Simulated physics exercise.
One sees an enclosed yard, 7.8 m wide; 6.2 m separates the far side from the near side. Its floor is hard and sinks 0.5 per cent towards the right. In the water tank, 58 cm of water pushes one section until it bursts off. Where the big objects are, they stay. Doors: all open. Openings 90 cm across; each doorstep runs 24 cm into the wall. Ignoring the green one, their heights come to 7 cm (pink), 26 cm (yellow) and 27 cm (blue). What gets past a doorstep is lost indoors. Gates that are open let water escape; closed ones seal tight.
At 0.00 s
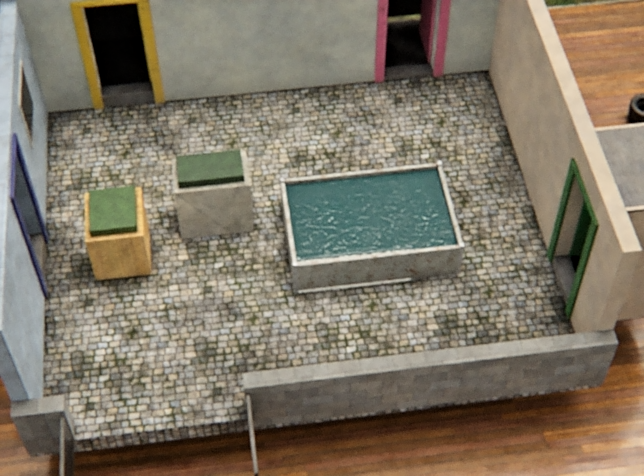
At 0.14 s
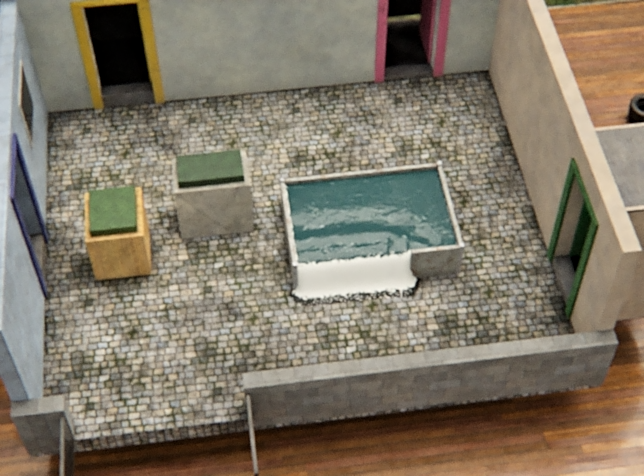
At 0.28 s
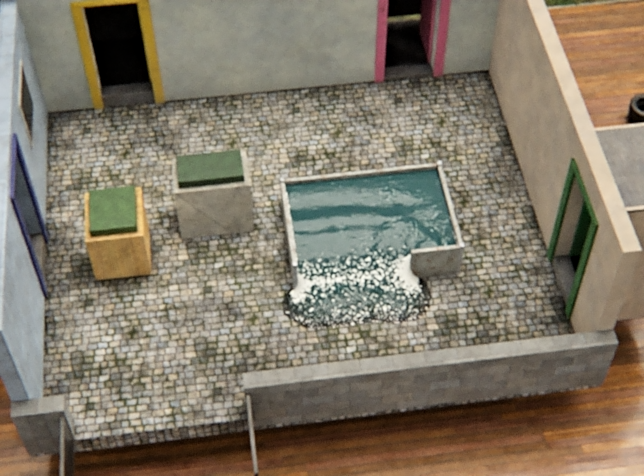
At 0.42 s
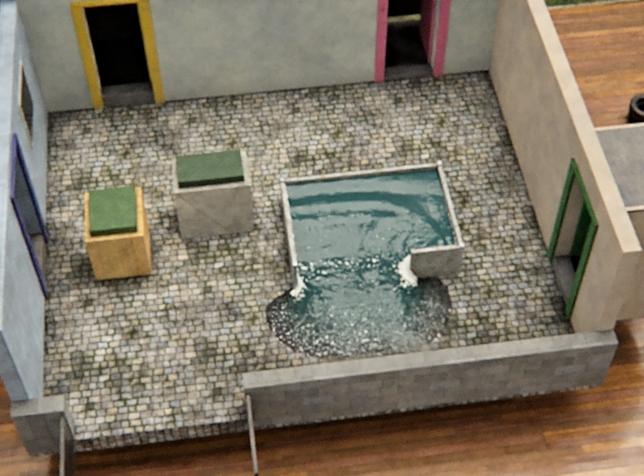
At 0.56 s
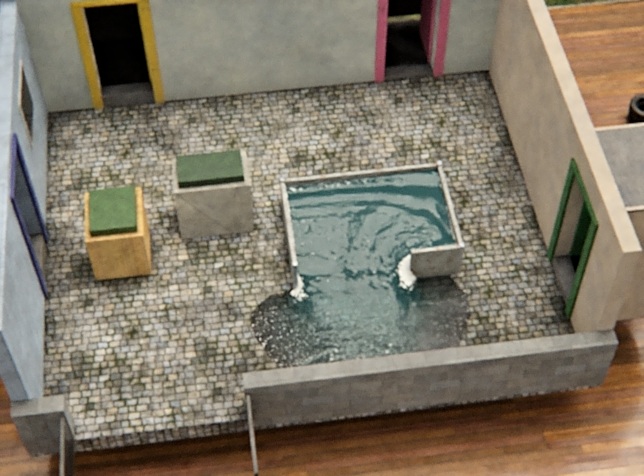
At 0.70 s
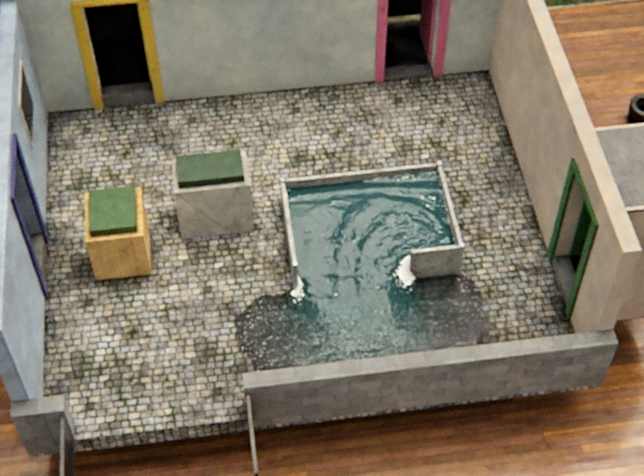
Water bursting through the front side of a tank in a cobbled yard, foaming, then spreading across the paving towards the low wall.
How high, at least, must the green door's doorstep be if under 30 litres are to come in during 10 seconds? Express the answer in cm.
I would say about 10.5 cm.
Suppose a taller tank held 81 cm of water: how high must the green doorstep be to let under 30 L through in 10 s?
Step height: Approx. 16 cm.
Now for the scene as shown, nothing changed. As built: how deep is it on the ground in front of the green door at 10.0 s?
Depth: Near 6.0 cm.
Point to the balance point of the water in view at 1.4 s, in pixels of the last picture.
Around (367, 287).
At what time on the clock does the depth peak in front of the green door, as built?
At roughly 2.8 s.
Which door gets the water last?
Last: Yellow.
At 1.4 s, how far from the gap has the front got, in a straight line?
Around 3.2 m out.
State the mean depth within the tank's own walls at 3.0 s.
Some 19 cm.
After 1.4 s water covers 15 % of the floor, deepest (42 cm) near (348, 380); it has not reached the green door.
After 3.0 s water covers 35 % of the floor, deepest (26 cm) near (570, 365); 16 cm at the green door, 0 litres in over its 17 cm doorstep.
After 10.0 s water covers 95 % of the floor, deepest (10 cm) near (487, 72); 6 cm at the green door, 1 litre in over its 17 cm doorstep.
At the green door as built, the water arrived by 2.2 s and peaked near 17 cm at 2.8 s.
With a doorstep of 9 cm, 49 litres would have come in within the 10 s; with 12 cm, 18 litres. So under 30 litres takes about 10.5 cm.
